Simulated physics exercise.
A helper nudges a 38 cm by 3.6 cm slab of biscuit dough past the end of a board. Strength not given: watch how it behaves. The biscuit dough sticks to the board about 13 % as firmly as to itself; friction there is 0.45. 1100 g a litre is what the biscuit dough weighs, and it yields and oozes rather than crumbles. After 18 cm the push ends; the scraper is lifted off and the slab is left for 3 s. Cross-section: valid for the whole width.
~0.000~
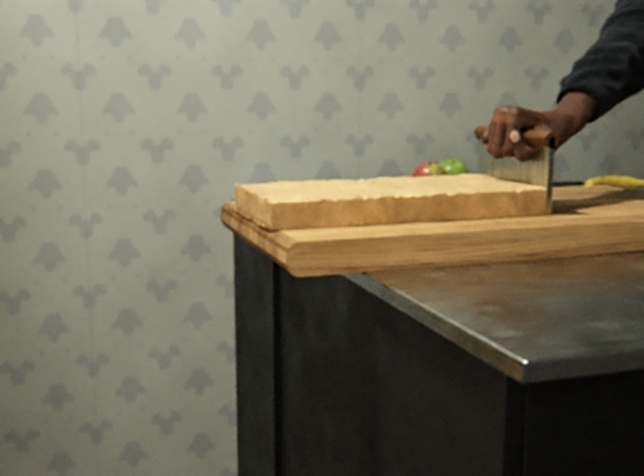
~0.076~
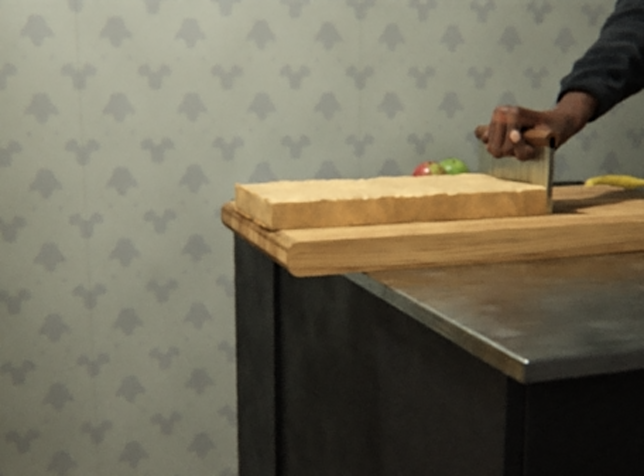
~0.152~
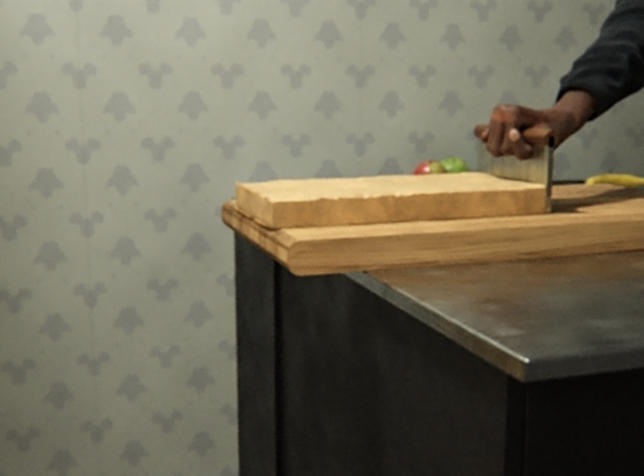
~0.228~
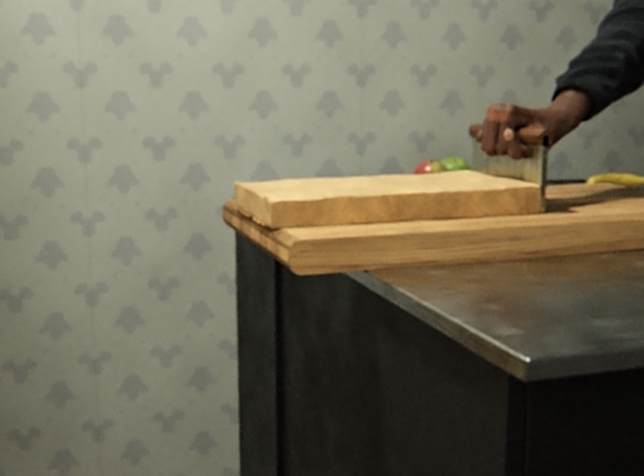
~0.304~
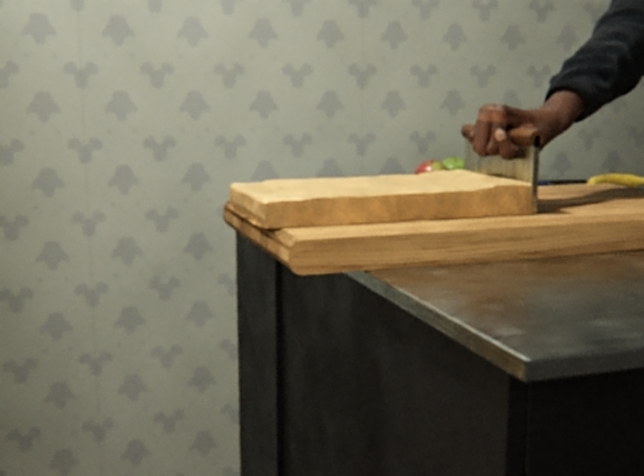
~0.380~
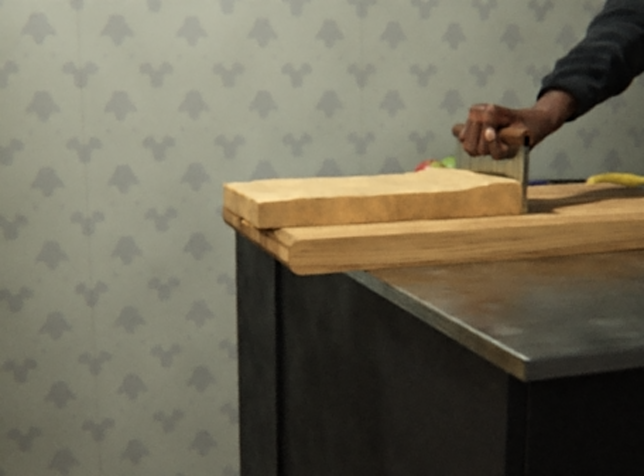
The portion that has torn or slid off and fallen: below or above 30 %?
In the end, the portion that came off and fell sits north of 30 %.
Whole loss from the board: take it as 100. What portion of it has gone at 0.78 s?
60 %.
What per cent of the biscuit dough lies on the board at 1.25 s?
I reckon it's some 60 %.
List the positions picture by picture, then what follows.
Foot of the scraper at (546, 215), not yet moved; front end of the biscuit dough at (270, 219), in the first frame.
Foot of the scraper at (547, 215), not yet moved; front end of the biscuit dough at (270, 219), in the second frame.
Foot of the scraper at (546, 214), moved 2 mm; front end of the biscuit dough at (271, 218), in the third frame.
Foot of the scraper at (540, 214), moved 1.3 cm; front end of the biscuit dough at (270, 222), in the fourth frame.
Foot of the scraper at (531, 215), moved 2.7 cm; front end of the biscuit dough at (264, 201), 2 % of it past the edge, in one piece, in the fifth frame.
Foot of the scraper at (521, 215), moved 4.1 cm; front end of the biscuit dough at (256, 209), 4 % of it past the edge, in one piece, in the sixth frame.
By 0.78 s, 76 % lies on the board and 0 % has fallen.
By 1.25 s, 58 % lies on the board and 0 % has fallen.
By 1.72 s, 58 % lies on the board and 0 % has fallen.
By 2.19 s, 58 % lies on the board and 39 % has fallen.
By 4.19 s, at the end, 58 % lies on the board and 39 % has fallen.
